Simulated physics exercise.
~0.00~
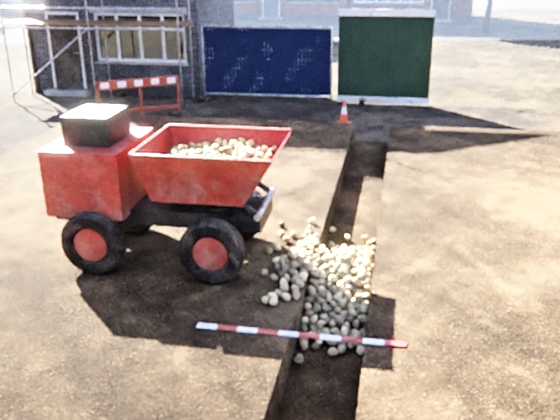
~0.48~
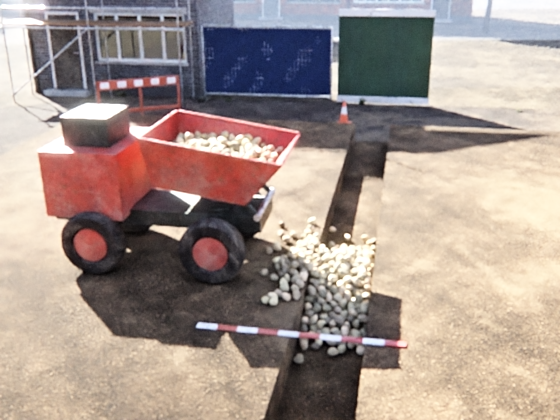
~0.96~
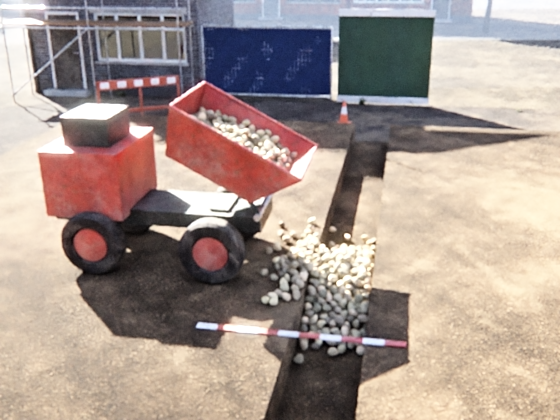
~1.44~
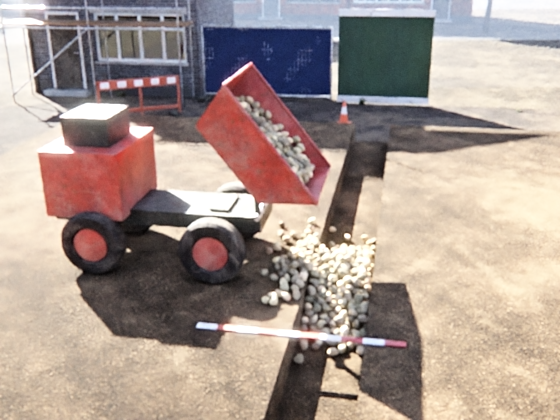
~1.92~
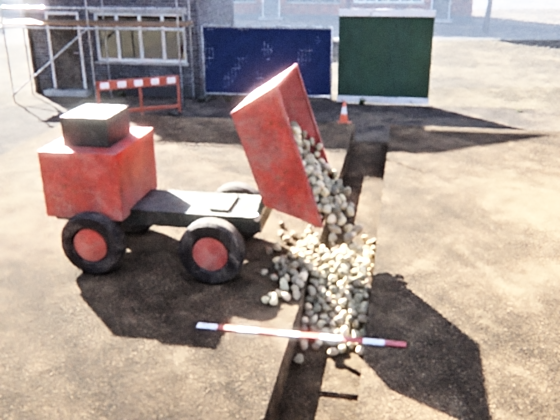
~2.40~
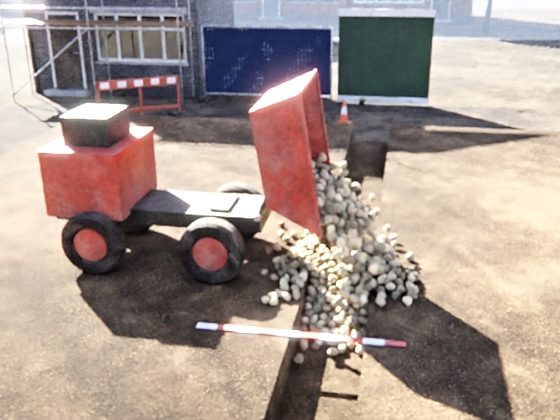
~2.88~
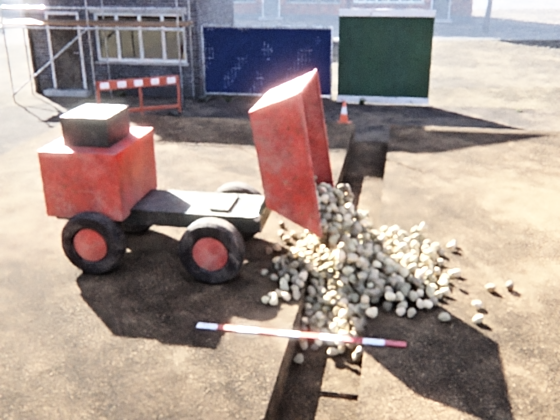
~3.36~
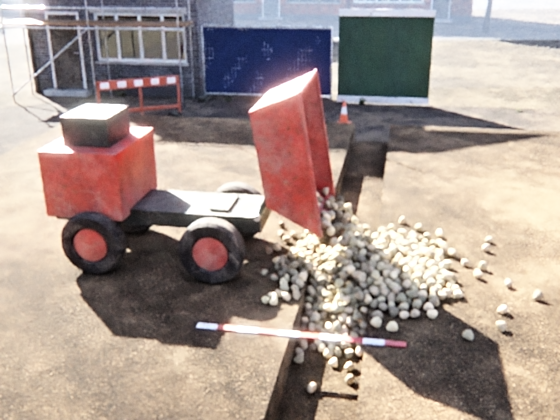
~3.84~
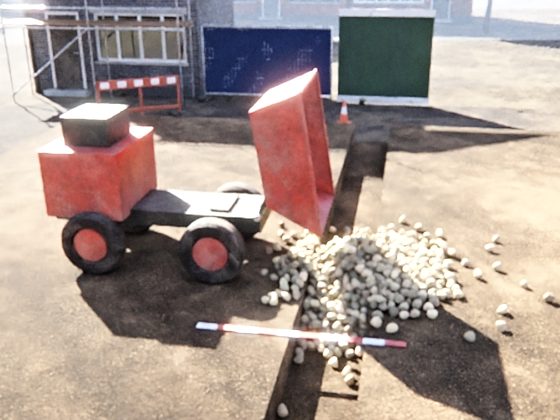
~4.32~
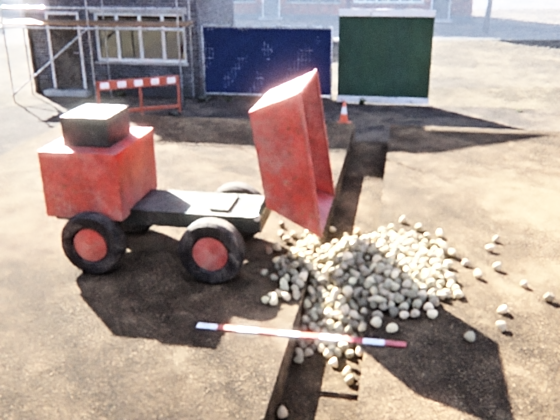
A red dumper tipped its skip up steeply and poured pale, rounded stones onto a heap already lying across a narrow trench, where they spilled over the far edge and scattered to the right before settling, leaving the skip raised and empty.
